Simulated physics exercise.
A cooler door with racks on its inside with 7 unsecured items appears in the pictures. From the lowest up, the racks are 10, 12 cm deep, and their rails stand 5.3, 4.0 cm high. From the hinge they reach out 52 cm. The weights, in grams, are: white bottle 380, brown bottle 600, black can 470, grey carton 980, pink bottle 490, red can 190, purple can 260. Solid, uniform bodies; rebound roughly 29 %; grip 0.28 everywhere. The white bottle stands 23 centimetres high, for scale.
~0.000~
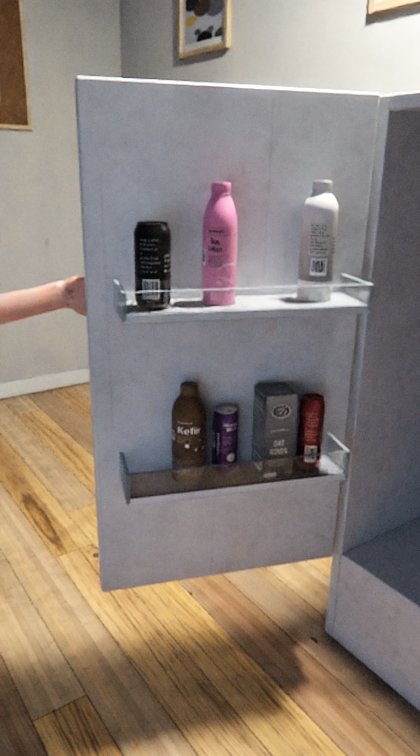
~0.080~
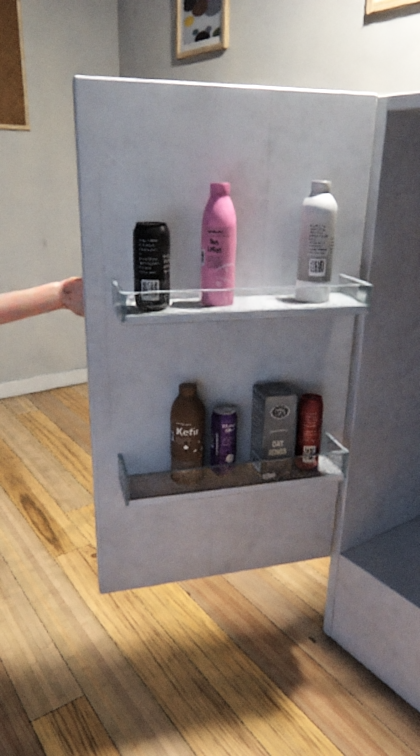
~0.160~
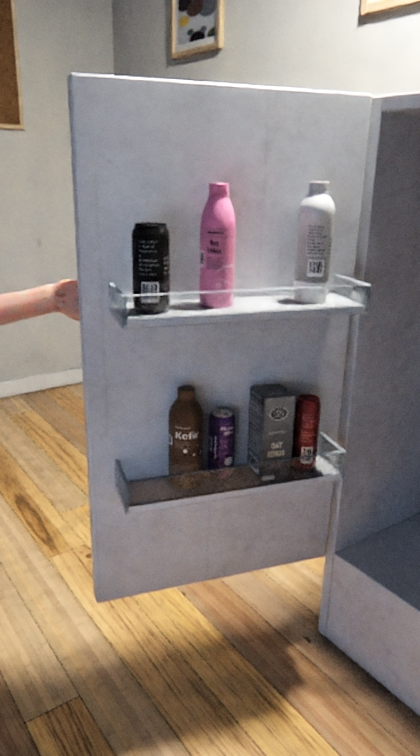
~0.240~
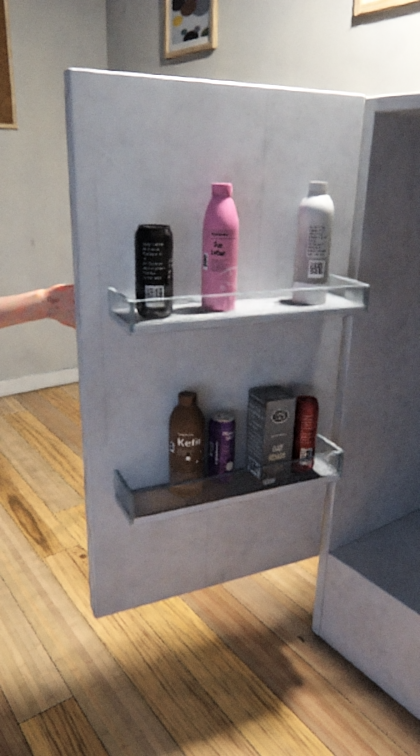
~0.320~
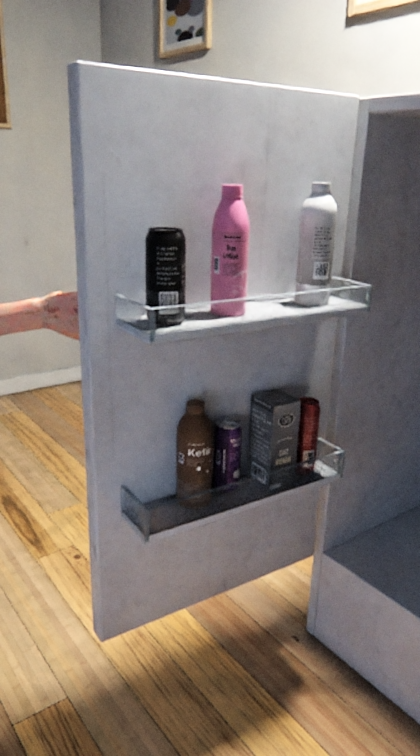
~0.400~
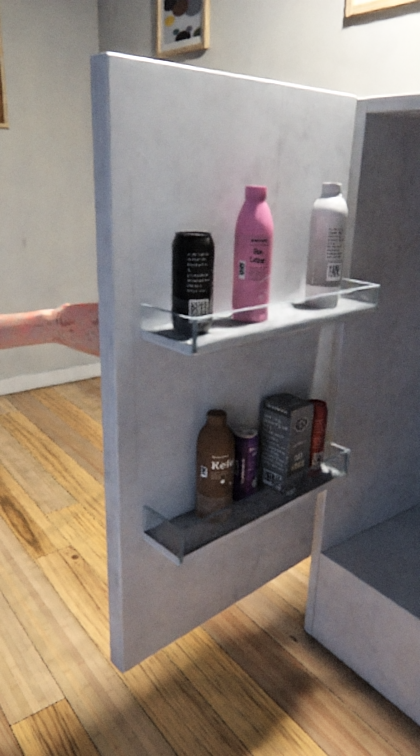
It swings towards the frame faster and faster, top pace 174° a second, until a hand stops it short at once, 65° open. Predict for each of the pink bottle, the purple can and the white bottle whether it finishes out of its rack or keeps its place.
One by one: I expect the pink bottle to break free. I expect the purple can to hold on. I expect the white bottle to hold on.
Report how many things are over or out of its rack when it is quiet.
All told, 3.
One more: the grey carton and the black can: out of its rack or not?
At the end the grey carton stays inside the limits and the black can winds up past the limits.
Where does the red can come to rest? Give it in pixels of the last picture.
It settles somewhere near (340, 442).
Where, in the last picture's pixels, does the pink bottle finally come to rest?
It finishes at roughly (257, 724).
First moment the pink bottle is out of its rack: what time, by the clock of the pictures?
I'd say around the 0.7 s mark.
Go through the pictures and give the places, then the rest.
In the first frame, open by 110°; pink bottle (220, 245); purple can (225, 440); white bottle (318, 242).
In the second frame, open by 109°; grey carton (272, 430); red can (309, 433).
In the third frame, open by 107°; brown bottle (186, 436); black can (151, 268).
In the fourth frame, open by 101°; grey carton (269, 435); red can (304, 435).
In the fifth frame, open by 94°; brown bottle (195, 452); black can (166, 277).
In the sixth frame, open by 84°; pink bottle (253, 255); purple can (243, 466); white bottle (326, 246).
By 0.70 s, open by 65°; pink bottle now out of its rack; purple can tilted 4° near (305, 484); white bottle 3 cm from its spot near (368, 248).
By 1.20 s, open by 65°; black can now out of its rack; white bottle 3 cm from its spot near (368, 248); purple can 2 cm from its spot near (303, 484).
By 1.50 s, open by 65°; white bottle 3 cm from its spot near (368, 248); purple can 2 cm from its spot near (303, 484); brown bottle tilted 70°.
When it is over (1.8 s), out of its rack, black can and pink bottle; lying over behind the rails, brown bottle; the other 4 within 5 cm of the start. In the last view, pink bottle near (257, 724), purple can near (303, 484).
